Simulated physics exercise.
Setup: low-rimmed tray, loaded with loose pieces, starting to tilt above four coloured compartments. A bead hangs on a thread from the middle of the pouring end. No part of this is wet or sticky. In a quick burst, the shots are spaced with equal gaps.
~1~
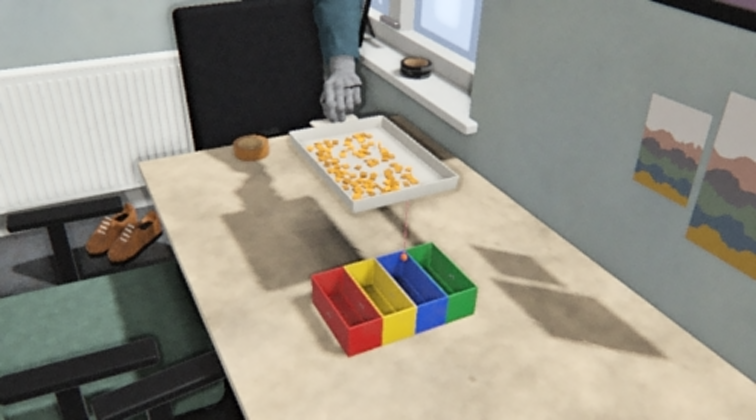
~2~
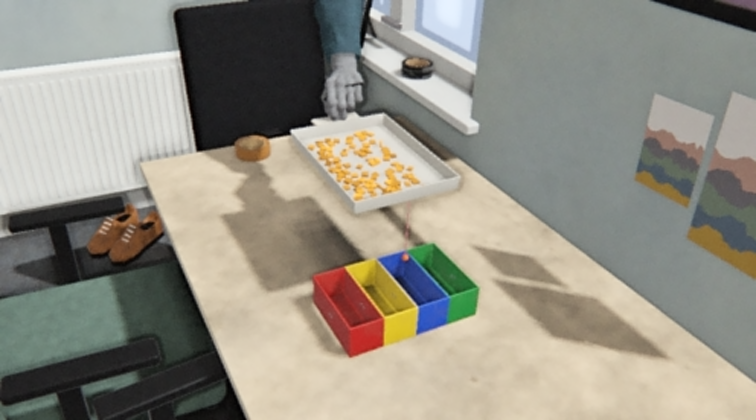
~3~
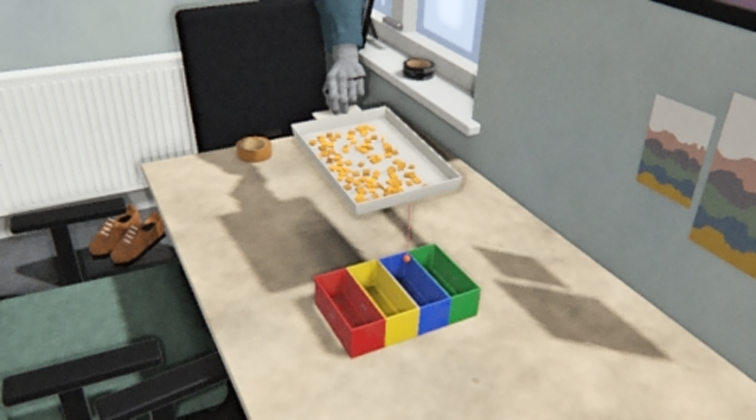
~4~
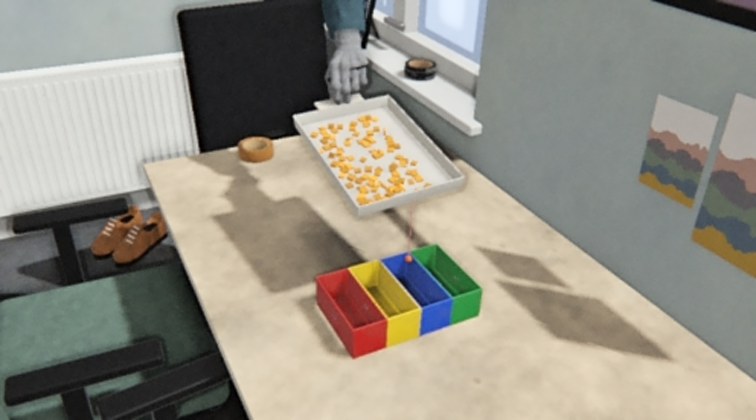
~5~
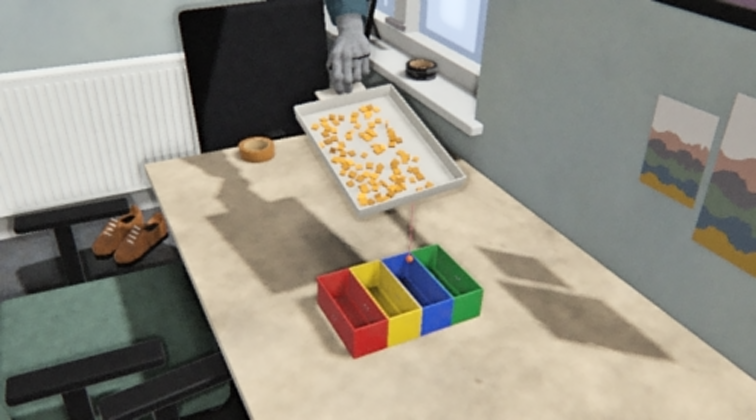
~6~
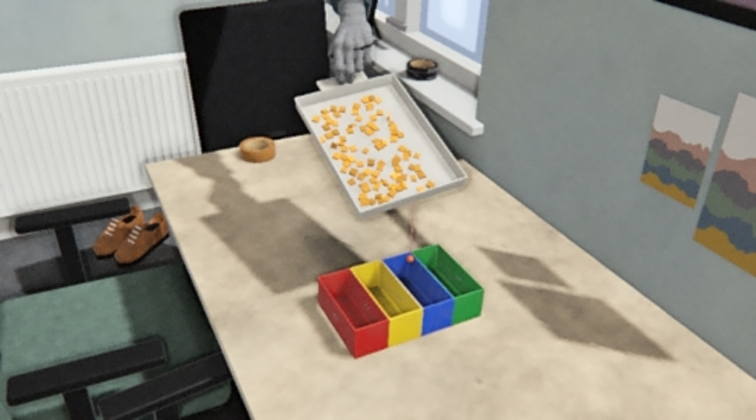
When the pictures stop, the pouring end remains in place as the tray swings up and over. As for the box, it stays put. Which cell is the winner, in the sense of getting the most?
Winner: Yellow.
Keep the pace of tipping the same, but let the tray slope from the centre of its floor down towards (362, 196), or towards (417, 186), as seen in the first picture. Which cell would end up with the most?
First try: Yellow; second try: The cell in green.
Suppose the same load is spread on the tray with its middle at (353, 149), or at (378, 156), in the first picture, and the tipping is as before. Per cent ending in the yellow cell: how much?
60 per cent for the first try, 40 per cent for the second.
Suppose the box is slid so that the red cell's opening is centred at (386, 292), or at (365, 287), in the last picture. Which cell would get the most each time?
The cell in red, then that red cell.
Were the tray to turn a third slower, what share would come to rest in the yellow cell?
About 60 %.
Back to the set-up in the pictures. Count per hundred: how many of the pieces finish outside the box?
About 0 per cent.
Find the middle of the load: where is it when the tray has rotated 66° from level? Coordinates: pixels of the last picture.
The load is centred around (382, 180).
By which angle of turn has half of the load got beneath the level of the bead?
Around 110° at that moment.
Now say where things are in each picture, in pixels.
In the first frame, corners of the pouring end near (354, 200) and (456, 176), level; middle of the load near (358, 168), small crackers; bead on its thread near (404, 257); red cell near (366, 335); yellow cell near (399, 324); blue cell near (431, 313); green cell near (462, 303).
In the second frame, corners of the pouring end near (356, 201) and (458, 176), level; middle of the load near (360, 167).
In the third frame, corners of the pouring end near (357, 203) and (460, 177), tipped barely, lowest at the left corner; middle of the load near (361, 164).
In the fourth frame, corners of the pouring end near (359, 205) and (462, 176), tipped a little, lowest at the left corner; middle of the load near (363, 160).
In the fifth frame, corners of the pouring end near (360, 208) and (463, 176), tipped clearly, lowest at the left corner; middle of the load near (365, 155).
In the sixth frame, corners of the pouring end near (361, 210) and (465, 176), tipped clearly, lowest at the left corner; middle of the load near (366, 151); red cell near (372, 337); yellow cell near (405, 325); blue cell near (437, 315); green cell near (468, 305).
Shortly afterwards, tray tipped steeply; the whole lot on the tray.
Next, tray tipped past a quarter turn; near two thirds on the tray; a little in the yellow cell; only a few in the red cell; near a quarter falling or outside the box.
Some moments later, tray tipped past a quarter turn; near two thirds in the yellow cell; near a quarter in the red cell; a little in the blue cell; only a few in the green cell.
In the end, tray tipped past a quarter turn; near two thirds in the yellow cell; near a quarter in the red cell; a little in the blue cell; only a few in the green cell.
